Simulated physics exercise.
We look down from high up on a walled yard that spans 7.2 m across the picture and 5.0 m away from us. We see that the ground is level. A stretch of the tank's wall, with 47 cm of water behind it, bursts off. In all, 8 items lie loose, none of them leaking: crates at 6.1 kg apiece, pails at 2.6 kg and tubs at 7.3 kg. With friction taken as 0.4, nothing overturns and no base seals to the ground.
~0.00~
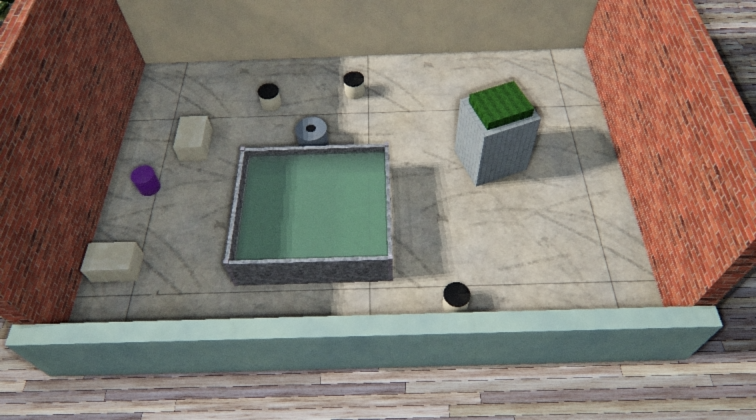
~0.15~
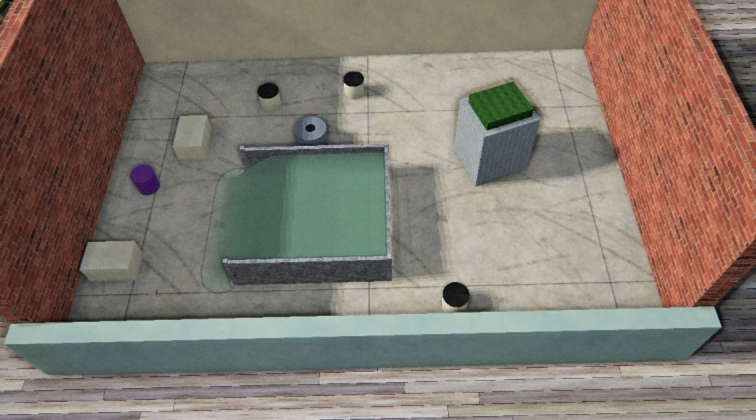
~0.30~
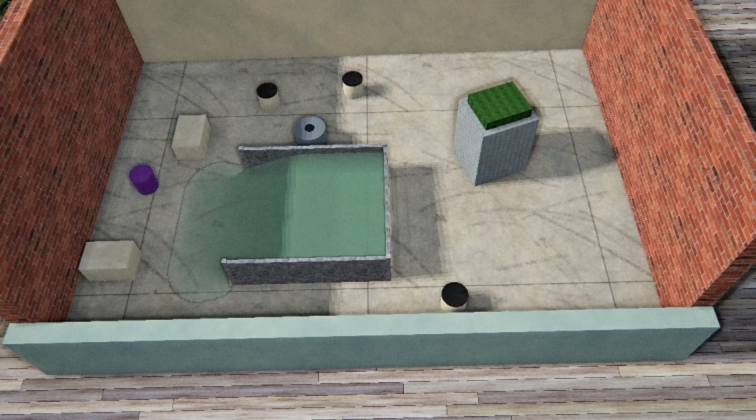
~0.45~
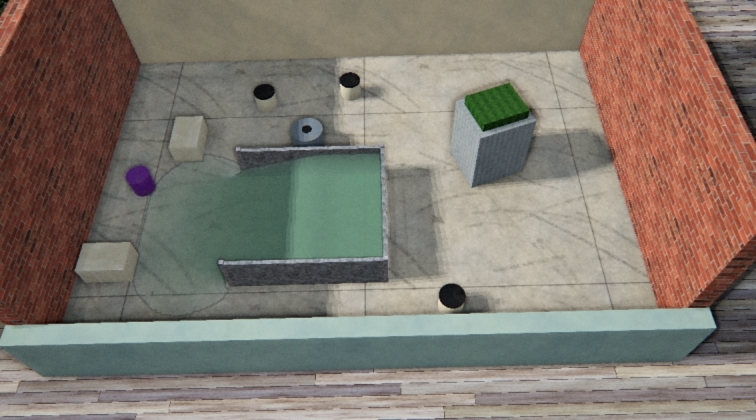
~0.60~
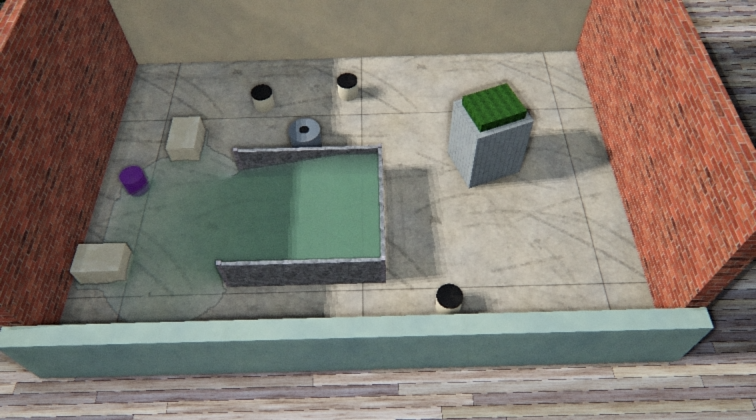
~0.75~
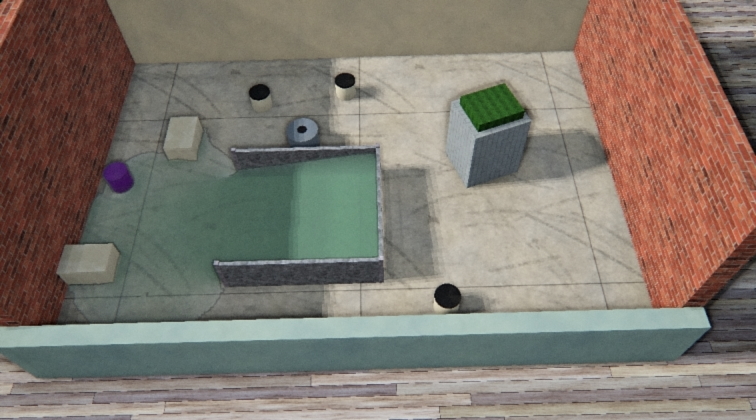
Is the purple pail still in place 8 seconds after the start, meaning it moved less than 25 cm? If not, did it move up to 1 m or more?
No, more than 1 m.
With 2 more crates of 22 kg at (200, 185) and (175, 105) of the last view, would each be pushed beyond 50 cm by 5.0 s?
One by one: Beyond it, then beyond it.
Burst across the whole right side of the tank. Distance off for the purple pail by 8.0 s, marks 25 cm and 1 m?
Result: Purple pail essentially stationary.
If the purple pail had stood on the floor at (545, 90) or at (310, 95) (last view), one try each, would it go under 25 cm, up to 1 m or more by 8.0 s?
Spot one - it creeps some distance; spot two - it is swept away.
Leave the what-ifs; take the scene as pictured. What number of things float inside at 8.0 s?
3.
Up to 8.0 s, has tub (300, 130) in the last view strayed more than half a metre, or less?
Within.
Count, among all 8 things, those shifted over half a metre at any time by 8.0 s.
Tally: 7.
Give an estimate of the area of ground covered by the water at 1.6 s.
Near 10.5 m2 in all.
After 1.6 s the purple pail is near (113, 135), 0.7 m from its start, afloat; 2 afloat.
After 3.6 s the purple pail is near (159, 46), 2.4 m from its start, afloat; 3 afloat.
After 5.6 s the purple pail is near (278, 51), 3.0 m from its start, afloat; 3 afloat.
After 8.0 s the purple pail is near (495, 66), 5.6 m from its start, aground; 3 afloat.
